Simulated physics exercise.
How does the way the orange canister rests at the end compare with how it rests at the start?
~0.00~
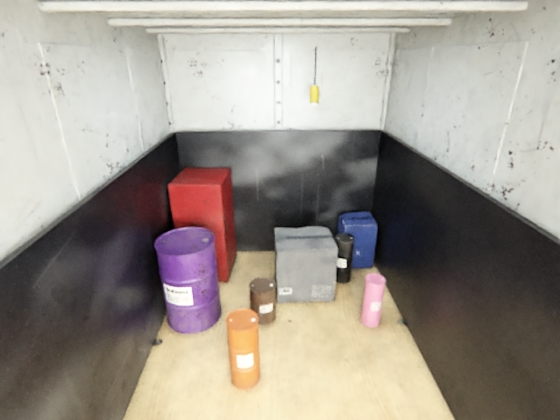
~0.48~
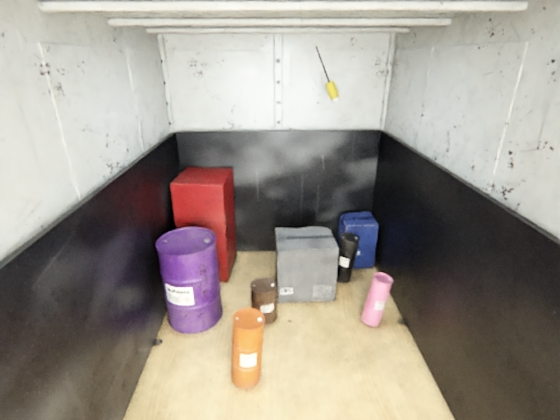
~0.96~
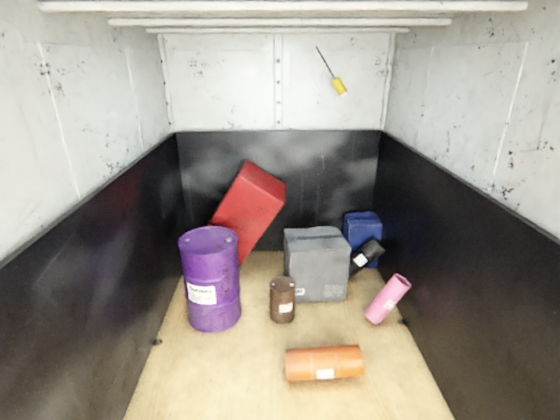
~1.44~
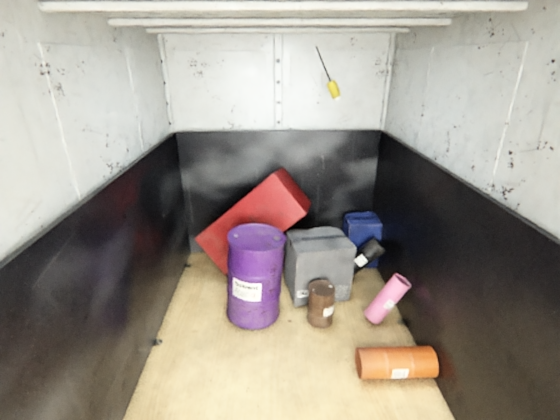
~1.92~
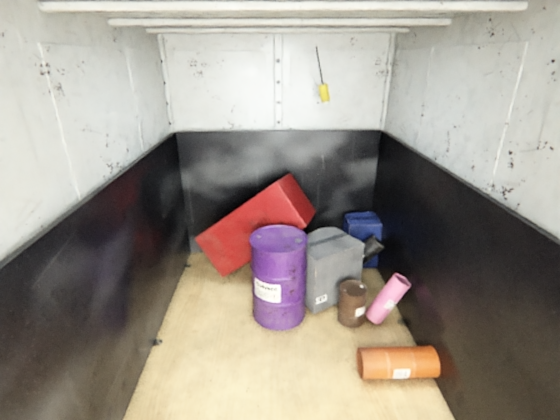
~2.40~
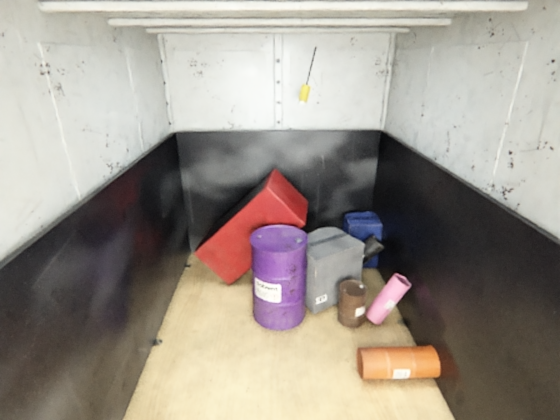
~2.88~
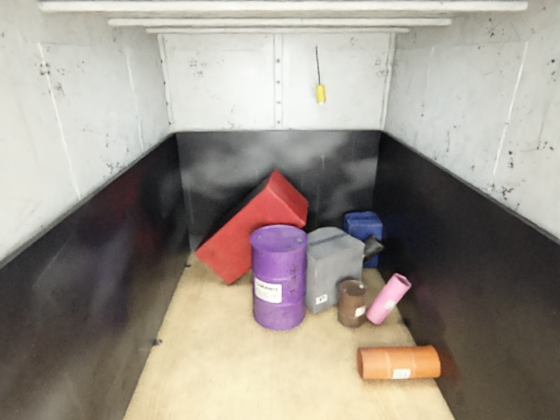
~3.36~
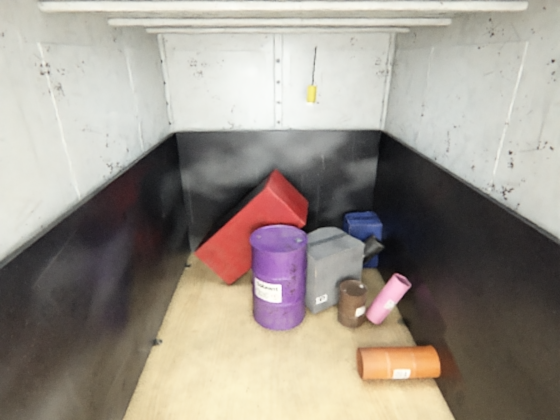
At the start the orange canister stands upright on the floor, while at the end it lies on its side.
